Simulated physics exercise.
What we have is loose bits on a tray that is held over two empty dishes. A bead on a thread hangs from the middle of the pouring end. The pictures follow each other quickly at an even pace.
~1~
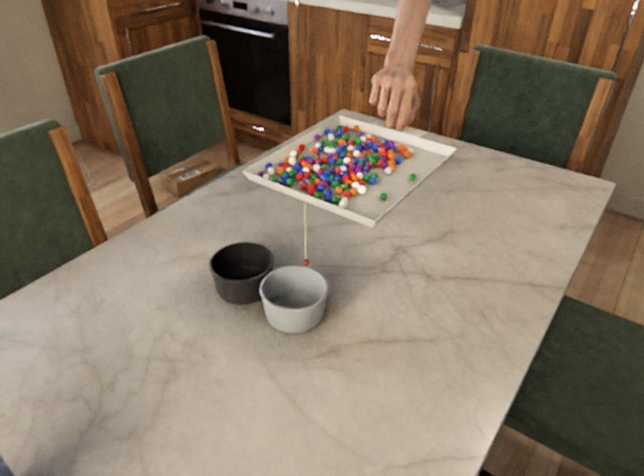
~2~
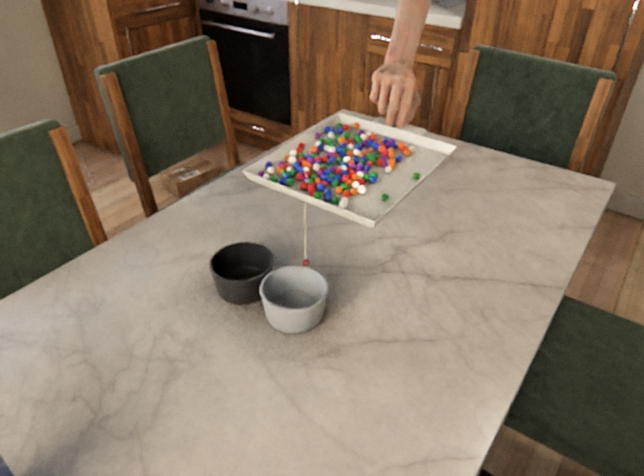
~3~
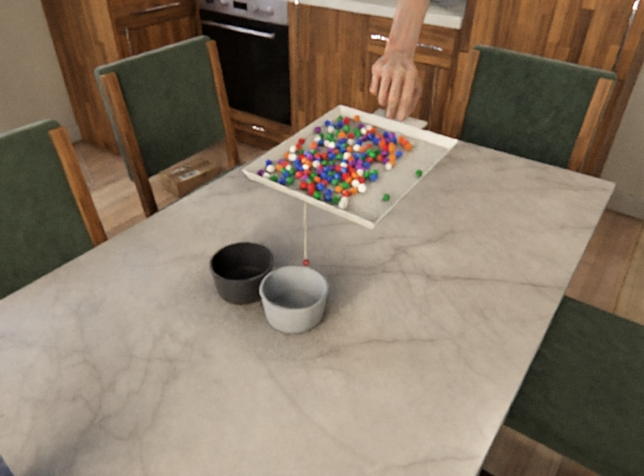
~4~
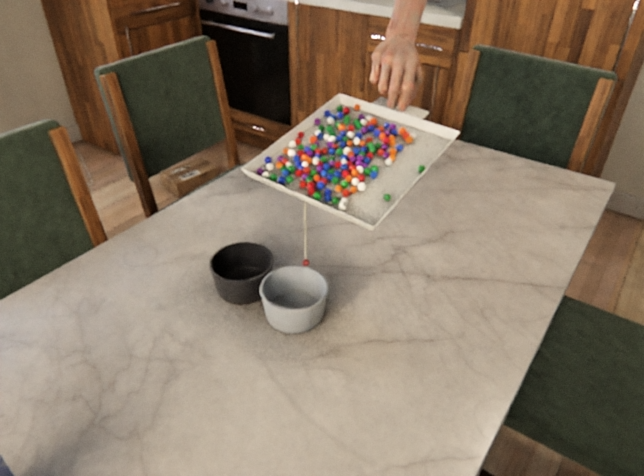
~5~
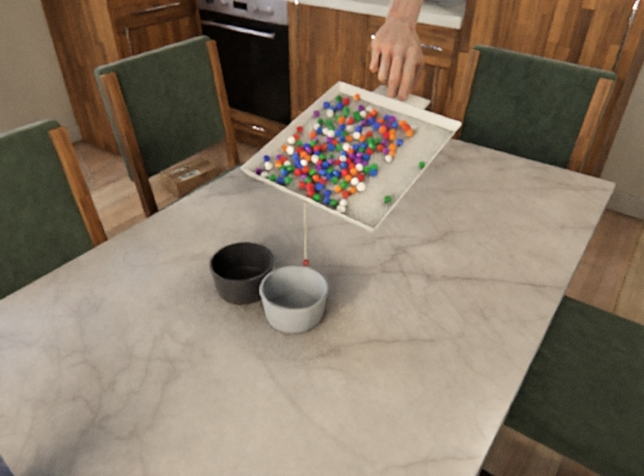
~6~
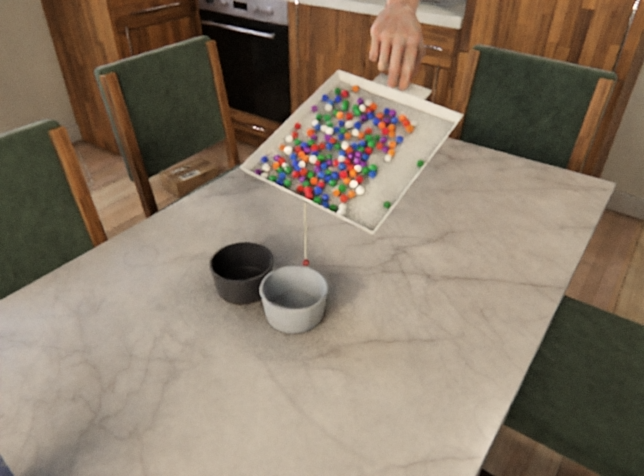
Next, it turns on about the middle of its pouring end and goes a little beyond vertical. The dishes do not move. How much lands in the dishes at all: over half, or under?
Caught overall: Less than half.
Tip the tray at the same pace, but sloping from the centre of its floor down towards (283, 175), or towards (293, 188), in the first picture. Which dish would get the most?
One: The left one. Two: The dish on the left.
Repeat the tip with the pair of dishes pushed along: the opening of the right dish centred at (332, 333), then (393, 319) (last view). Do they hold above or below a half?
First not half, then the larger part.
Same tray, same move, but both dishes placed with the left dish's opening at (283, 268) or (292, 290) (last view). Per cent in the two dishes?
In turn 50 and 80 in a hundred.
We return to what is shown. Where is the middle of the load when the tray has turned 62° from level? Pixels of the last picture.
Around (337, 251).
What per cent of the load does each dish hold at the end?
For the left dish some 0 %, for the right dish some 20 %.
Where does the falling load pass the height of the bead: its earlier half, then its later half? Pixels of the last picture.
At about (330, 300), then at (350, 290).
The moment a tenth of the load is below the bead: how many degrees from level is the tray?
Around 55° of tilt.
Soon after the last picture, tray tipped steeply; about half on the tray; a small part in the right dish; about a quarter outside both; about a quarter in the air.
A little later, tray tipped right over; about a quarter in the right dish; most outside both; a stray few in the air.
Later still, tray tipped past a quarter turn; about a quarter in the right dish; most outside both.
By the end, tray tipped past a quarter turn; about a quarter in the right dish; none in the left dish; most outside both.
